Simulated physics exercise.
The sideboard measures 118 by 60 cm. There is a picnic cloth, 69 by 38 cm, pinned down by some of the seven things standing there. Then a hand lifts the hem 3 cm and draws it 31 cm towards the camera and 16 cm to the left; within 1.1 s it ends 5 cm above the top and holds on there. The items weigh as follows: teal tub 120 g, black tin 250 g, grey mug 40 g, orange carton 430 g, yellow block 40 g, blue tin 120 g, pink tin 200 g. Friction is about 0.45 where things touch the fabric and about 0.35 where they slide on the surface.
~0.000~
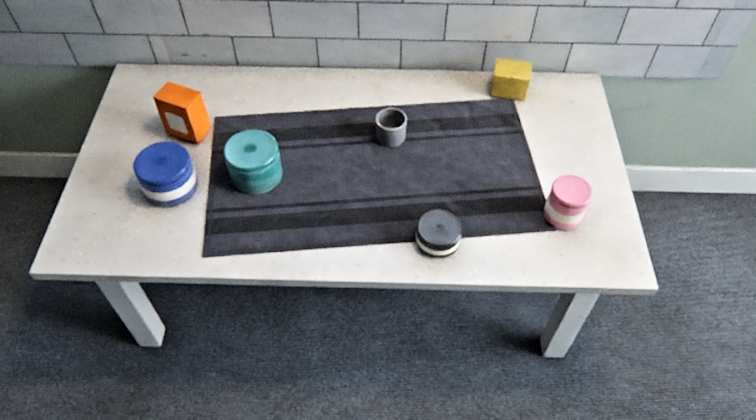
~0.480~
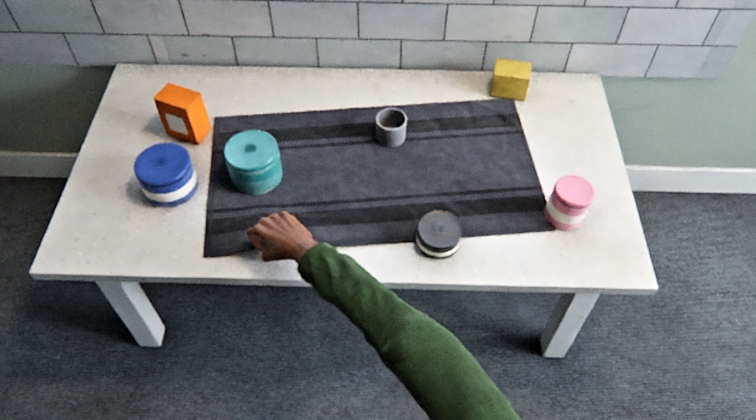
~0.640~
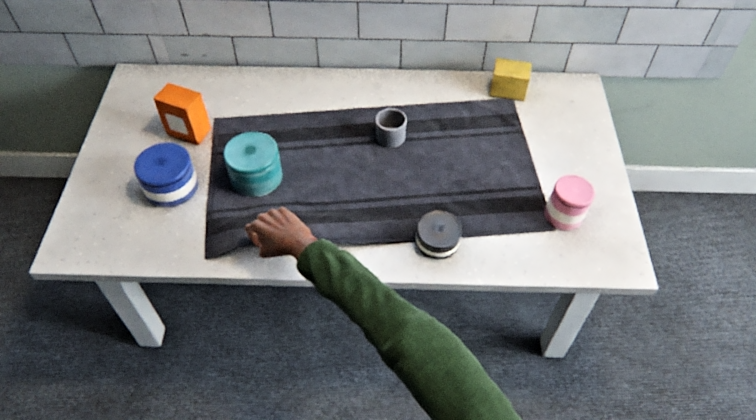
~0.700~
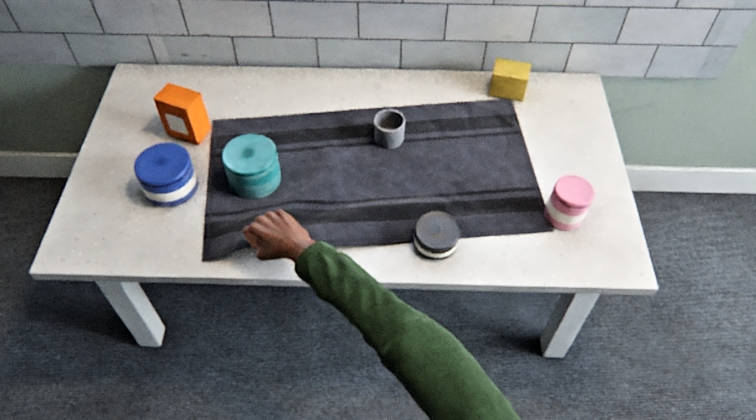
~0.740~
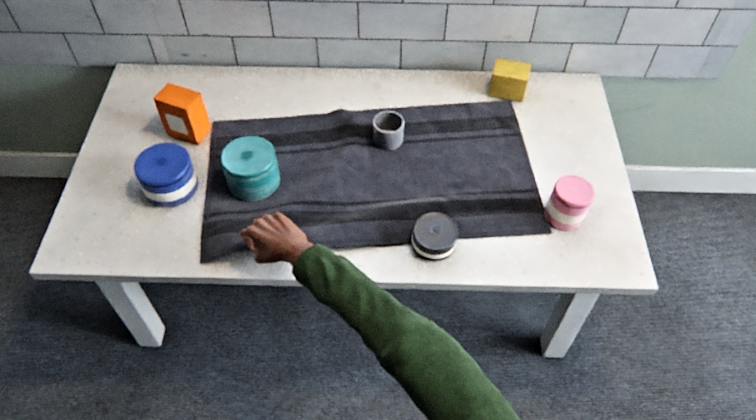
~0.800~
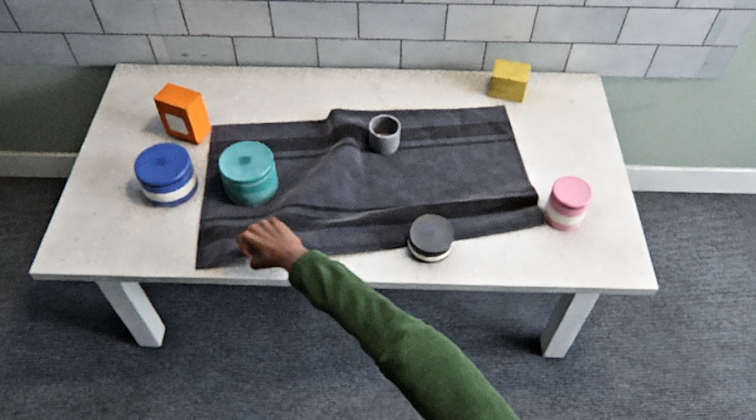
A hand in a green sleeve gripped the front edge of a dark cloth on a white table and tugged it slightly, wrinkling it and shifting the teal tub, grey mug and black tin a little.
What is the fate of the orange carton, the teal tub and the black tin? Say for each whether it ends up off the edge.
I think the orange carton will hold out up there; I think the teal tub won't hold out up there; I think the black tin won't hold out up there.
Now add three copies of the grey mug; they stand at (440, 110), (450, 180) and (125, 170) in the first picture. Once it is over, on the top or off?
In order: Holds on; comes off; holds on.
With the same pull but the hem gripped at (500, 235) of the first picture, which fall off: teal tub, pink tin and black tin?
Log - teal tub: Still on top; pink tin: Still on top; black tin: Off the top.
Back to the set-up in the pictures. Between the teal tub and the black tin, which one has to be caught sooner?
First: Black.
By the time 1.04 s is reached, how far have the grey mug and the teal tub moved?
Grey mug: 15 cm; teal tub: 10 cm.
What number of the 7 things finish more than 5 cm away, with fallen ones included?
My count is 4.
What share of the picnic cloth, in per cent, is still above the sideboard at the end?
About 0 per cent.
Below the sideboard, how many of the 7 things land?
In total, 3 of the things.
At 1.0 s, 95 % of the picnic cloth is still over the top; teal tub 12 cm off its start, black tin 8 cm off its start, grey mug 13 cm off its start.
At 1.3 s, 75 % of the picnic cloth is still over the top; teal tub 22 cm off its start, black tin 16 cm off its start, grey mug 24 cm off its start.
At 1.5 s, 45 % of the picnic cloth is still over the top; teal tub 33 cm off its start at (156, 287), black tin over the edge, grey mug 34 cm off its start at (311, 234).
At 1.7 s, 15 % of the picnic cloth is still over the top; teal tub over the edge, black tin over the edge, grey mug 42 cm off its start.
At 3.3 s, 0 % of the picnic cloth is still over the top; teal tub over the edge, black tin over the edge, orange carton 0 cm off its start at (176, 95), grey mug over the edge.
